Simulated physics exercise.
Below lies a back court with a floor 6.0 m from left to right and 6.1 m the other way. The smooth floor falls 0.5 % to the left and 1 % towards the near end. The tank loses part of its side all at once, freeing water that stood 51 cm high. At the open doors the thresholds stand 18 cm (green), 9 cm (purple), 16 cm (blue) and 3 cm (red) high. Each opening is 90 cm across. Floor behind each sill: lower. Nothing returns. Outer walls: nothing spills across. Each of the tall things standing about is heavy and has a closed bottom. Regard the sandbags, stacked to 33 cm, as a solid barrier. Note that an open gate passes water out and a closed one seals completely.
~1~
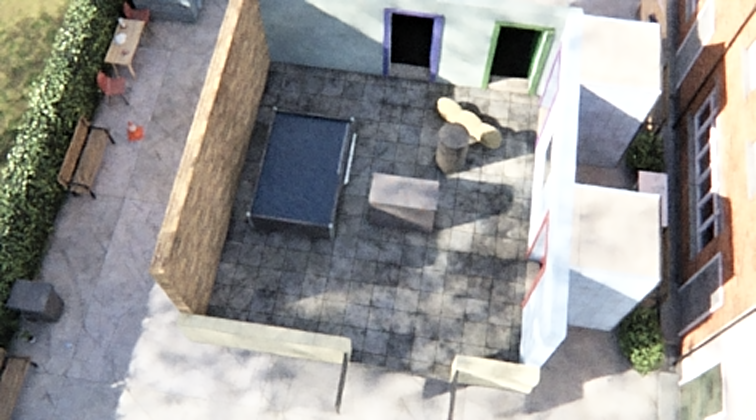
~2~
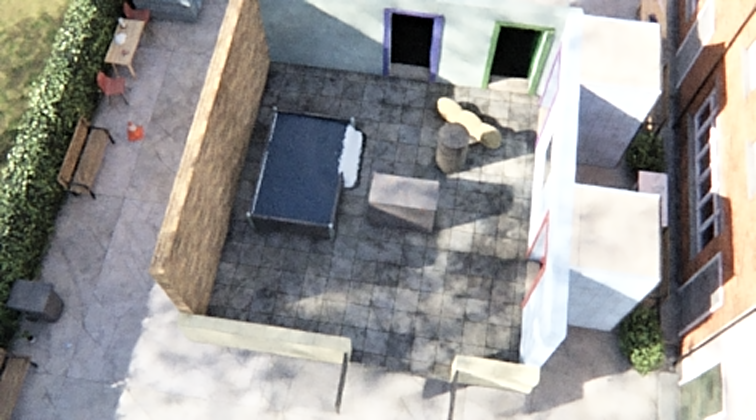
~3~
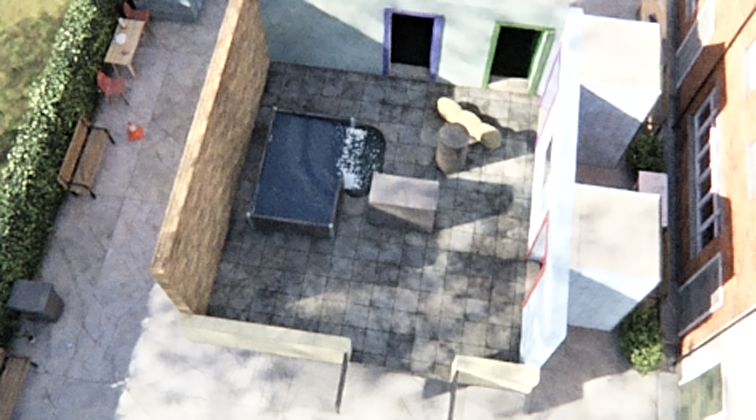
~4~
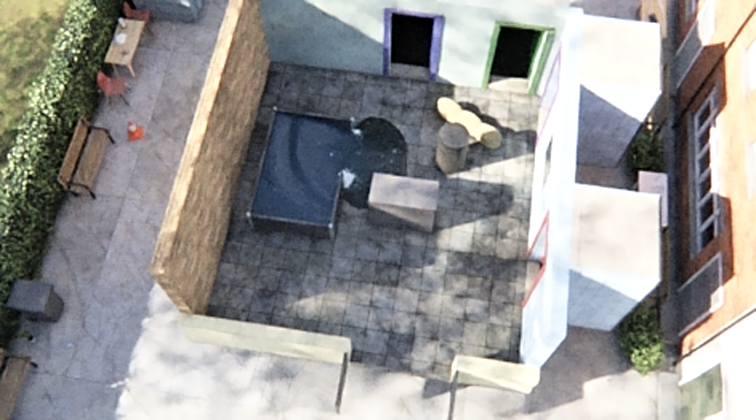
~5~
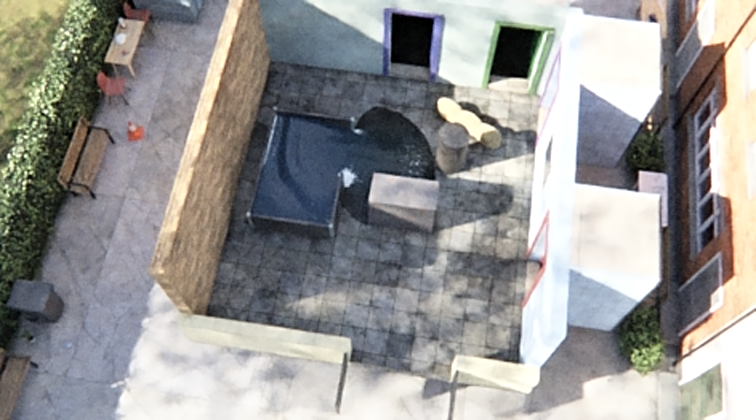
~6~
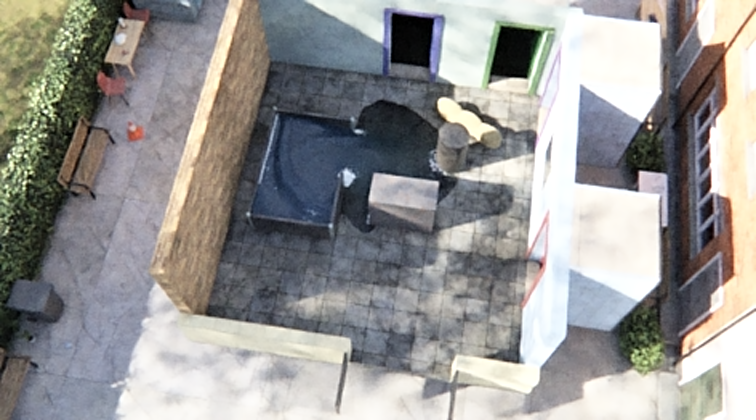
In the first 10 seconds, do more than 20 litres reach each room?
At the green door, not that much; at the purple door, not that much; at the blue door, not that much; at the red door, more than that.
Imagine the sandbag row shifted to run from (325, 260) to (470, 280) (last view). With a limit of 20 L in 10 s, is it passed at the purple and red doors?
So the purple door comes out too high while the red door comes out too high.
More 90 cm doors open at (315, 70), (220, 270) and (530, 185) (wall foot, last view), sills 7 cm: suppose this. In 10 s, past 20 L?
Less, less, more.
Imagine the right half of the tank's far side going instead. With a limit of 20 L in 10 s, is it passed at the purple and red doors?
So purple ends up past the limit and red ends up short of it.
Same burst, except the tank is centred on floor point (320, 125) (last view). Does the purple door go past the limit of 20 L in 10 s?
So then, purple goes beyond.
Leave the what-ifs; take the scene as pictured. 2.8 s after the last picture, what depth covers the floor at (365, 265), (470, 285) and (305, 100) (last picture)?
First 0 cm, then 2 cm, then 0 cm.
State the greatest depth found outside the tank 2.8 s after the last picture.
Up to near 19 cm.
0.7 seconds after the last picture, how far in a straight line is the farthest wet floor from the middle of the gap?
3.8 m.
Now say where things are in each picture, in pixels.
The first frame shows still water, 51 cm deep, in the tank at (302, 167).
In the second frame, the front is at (359, 134), 0.7 m from the gap at (346, 155); 0.2 m2 of floor is under water; 51 cm left at the back of the tank.
In the third frame, water pours out at (346, 156) and has run 0.9 m, to (379, 136); typically 9 cm deep outside, 51 cm at the tank's back.
In the fourth frame, water pours out at (346, 156) and has run 1.2 m, to a hidden place; typically 7 cm deep outside, 51 cm at the tank's back.
In the fifth frame, water pours out at (346, 156) and has run 1.8 m, to a hidden place; typically 5 cm deep outside, 48 cm at the tank's back.
In the sixth frame, water pours out at (346, 156) and has run 2.2 m, to (451, 182); typically 6 cm deep outside, 42 cm at the tank's back.
Then, 0.7 s after the last picture water covers 20 % of the floor and is deepest (35 cm) near (453, 126); green door not reached, purple door not reached, blue door not reached, red door not reached.
Then, 1.5 s after the last picture water covers 30 % of the floor and is deepest (28 cm) near (453, 126); green door not reached, purple door not reached, blue door 9 cm at the sill, 0 L in, red door 6 cm at the sill, 0 L in.
Then, 2.8 s after the last picture water covers 45 % of the floor and is deepest (19 cm) near (426, 192); green door 3 cm at the sill, 0 L in, purple door 7 cm at the sill, 1 L in, blue door 11 cm at the sill, 2 L in, red door 8 cm at the sill, 15 L in.
Then, 5.3 s after the last picture water covers 65 % of the floor and is deepest (14 cm) near (489, 370); green door 9 cm at the sill, 0 L in, purple door 7 cm at the sill, 6 L in, blue door 8 cm at the sill, 2 L in, red door 6 cm at the sill, 41 L in.
Then, 9.3 s after the last picture water covers 90 % of the floor and is deepest (9 cm) near (470, 367); green door 5 cm at the sill, 0 L in, purple door 6 cm at the sill, 7 L in, blue door 5 cm at the sill, 2 L in, red door 4 cm at the sill, 53 L in.
